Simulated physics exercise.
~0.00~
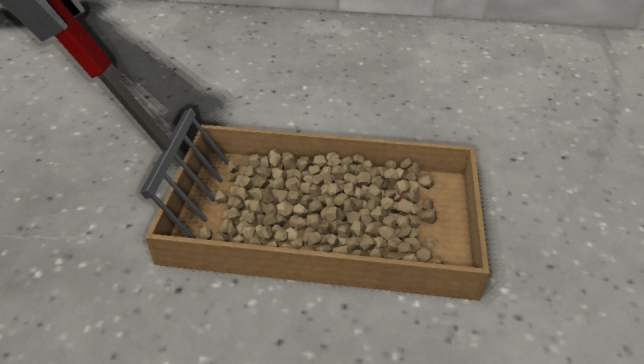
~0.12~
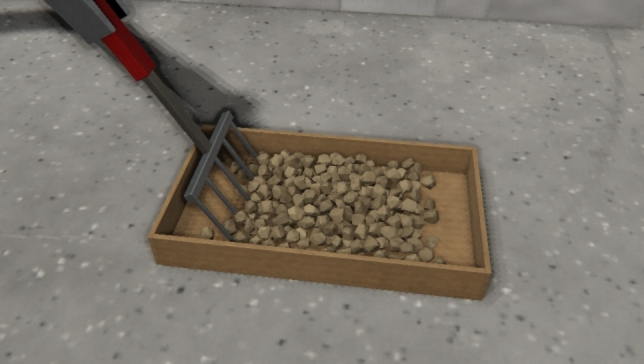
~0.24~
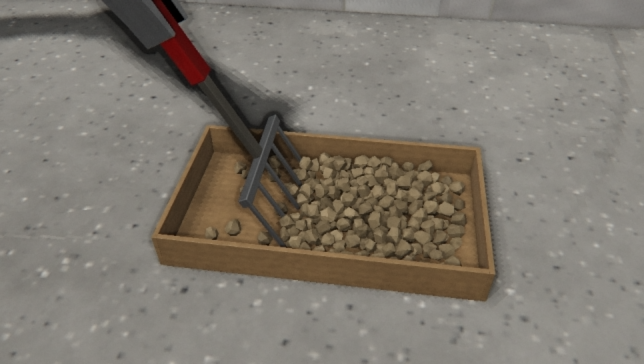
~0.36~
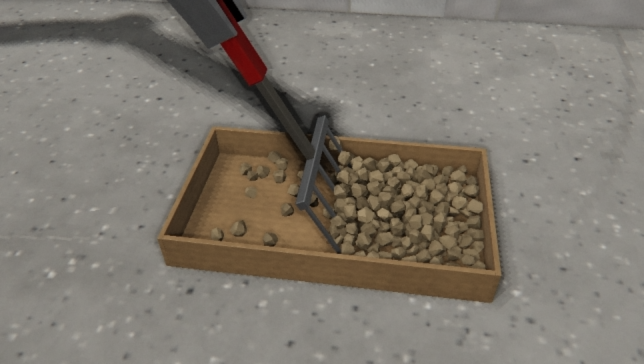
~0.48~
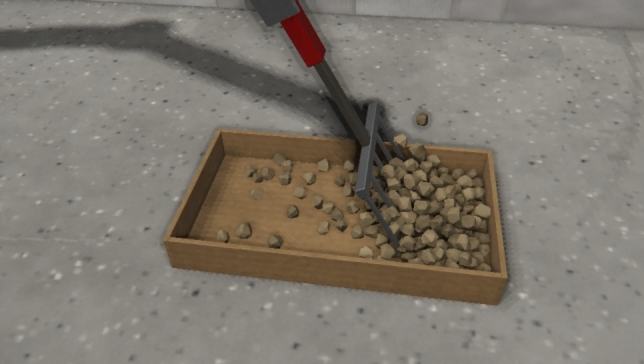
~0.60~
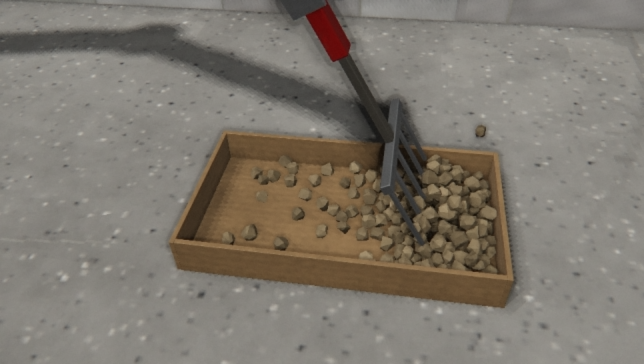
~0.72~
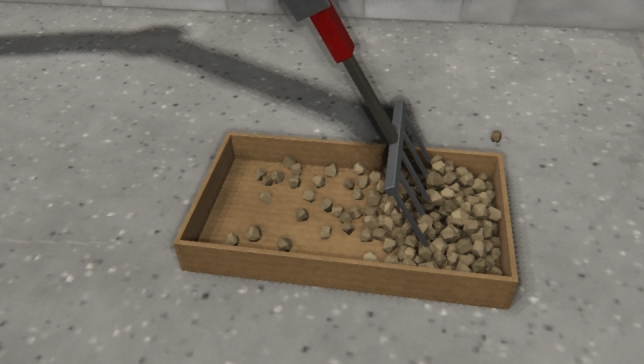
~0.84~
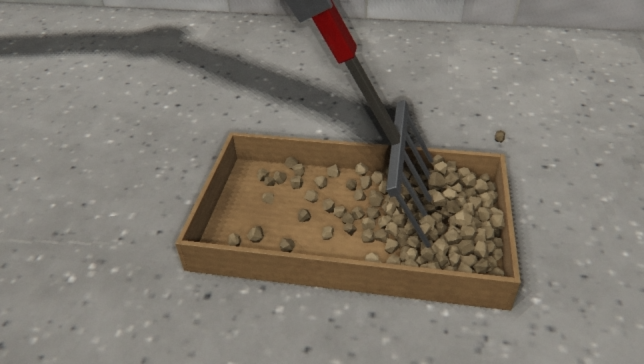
We see a robot arm push a fork rightward through small pebbles in a shallow wooden trough, heaping them at the right end while some trail behind; one pebble drops outside beyond the far edge, and the fork stops against the pile.
